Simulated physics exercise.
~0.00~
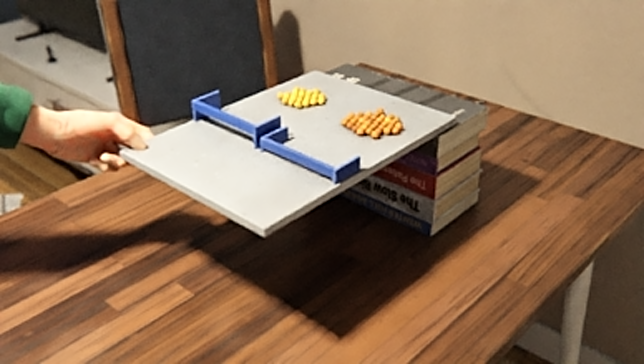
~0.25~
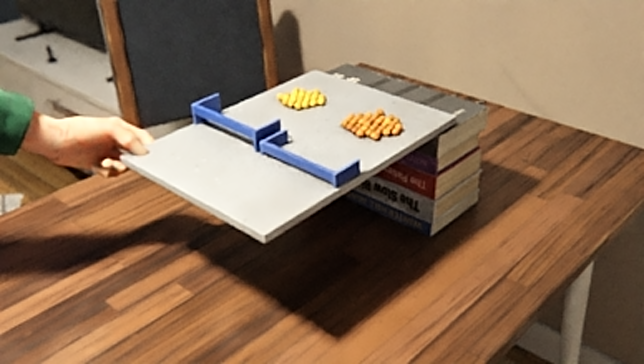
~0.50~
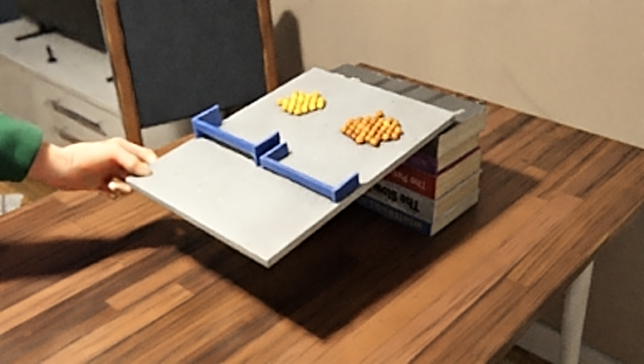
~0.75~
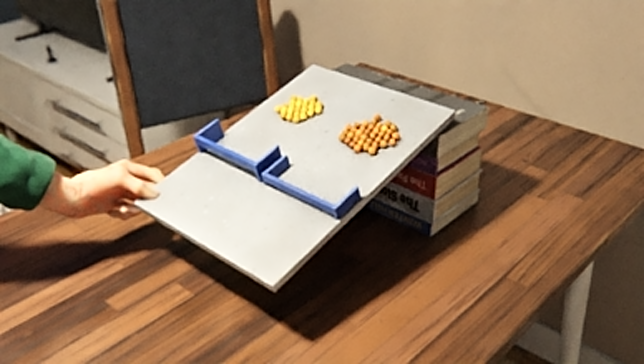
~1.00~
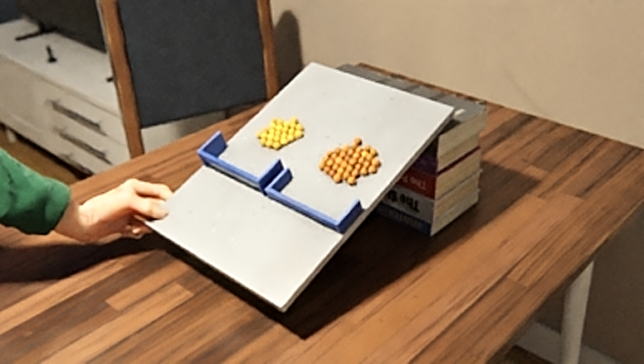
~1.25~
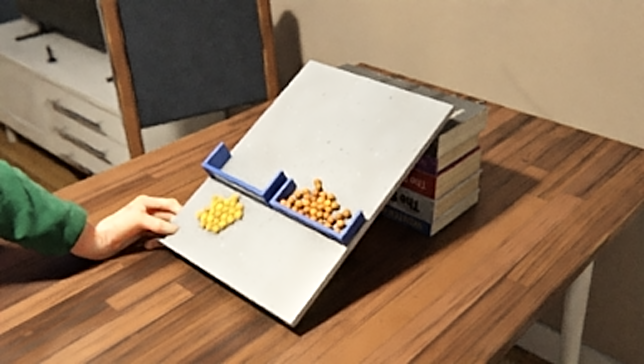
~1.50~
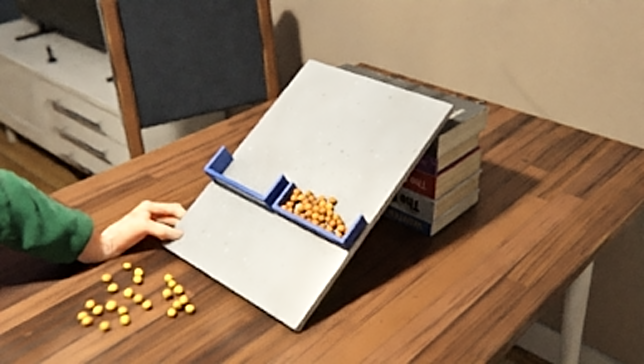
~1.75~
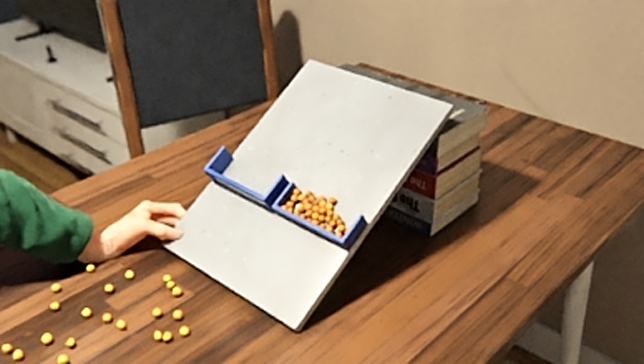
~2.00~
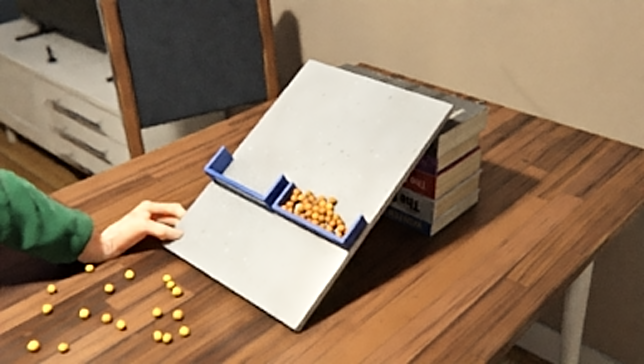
In the video, a hand lowers one end of a grey board propped on stacked books until it rests on a wooden table; orange pieces slide down and collect behind a blue barrier, while yellow ones pass the other barrier and scatter across the tabletop.
